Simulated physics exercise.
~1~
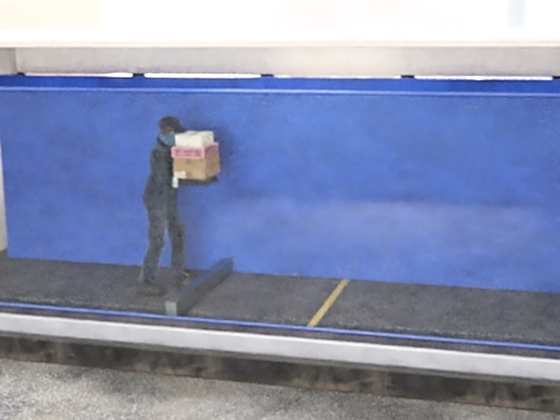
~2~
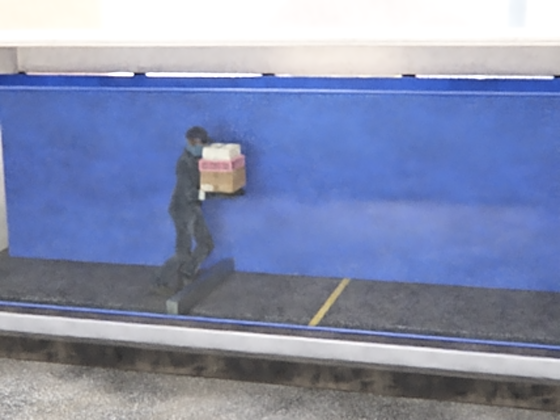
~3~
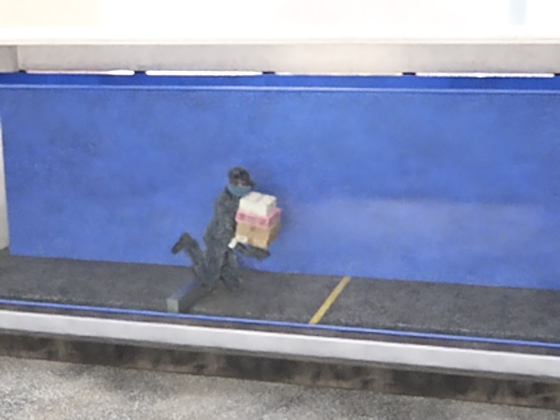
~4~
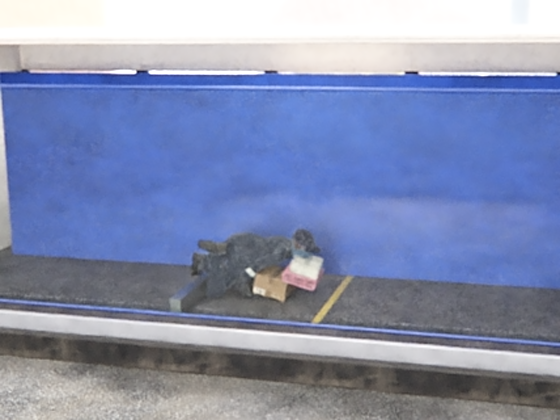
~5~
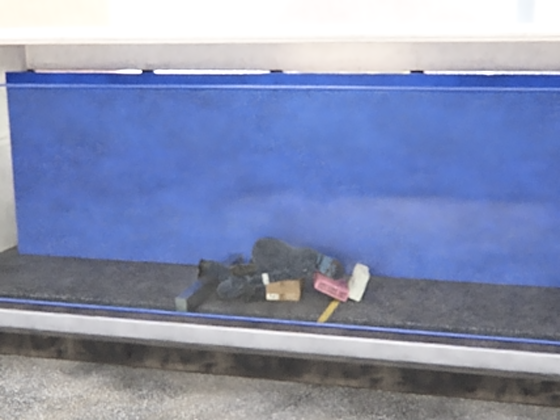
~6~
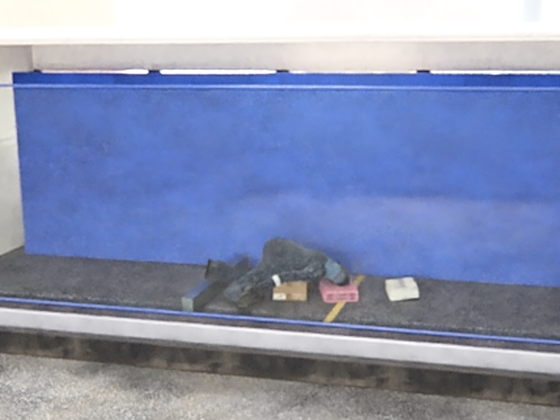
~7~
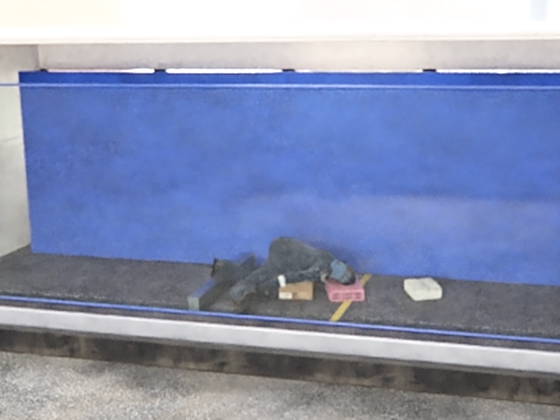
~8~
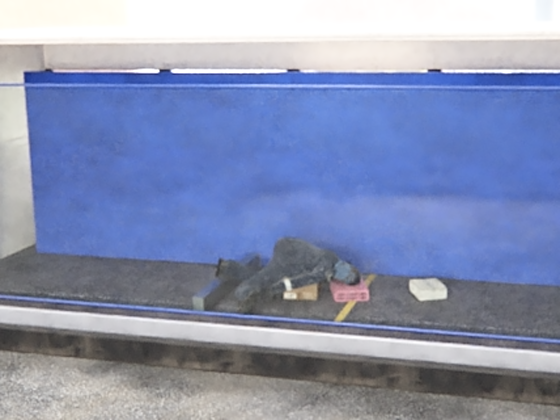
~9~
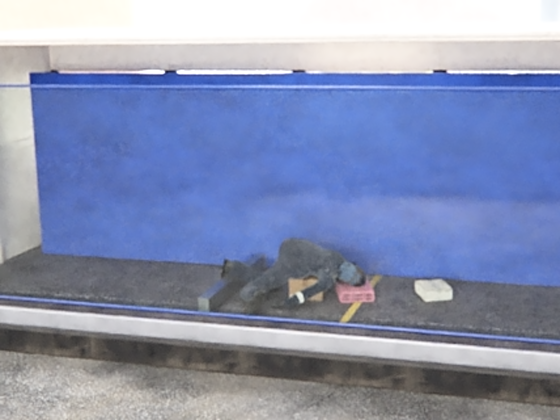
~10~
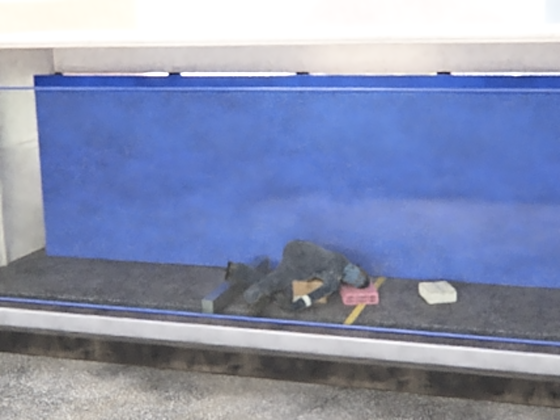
Masked person carrying stacked boxes tripping over a low rail and falling flat, the white box tumbling beyond a yellow line.
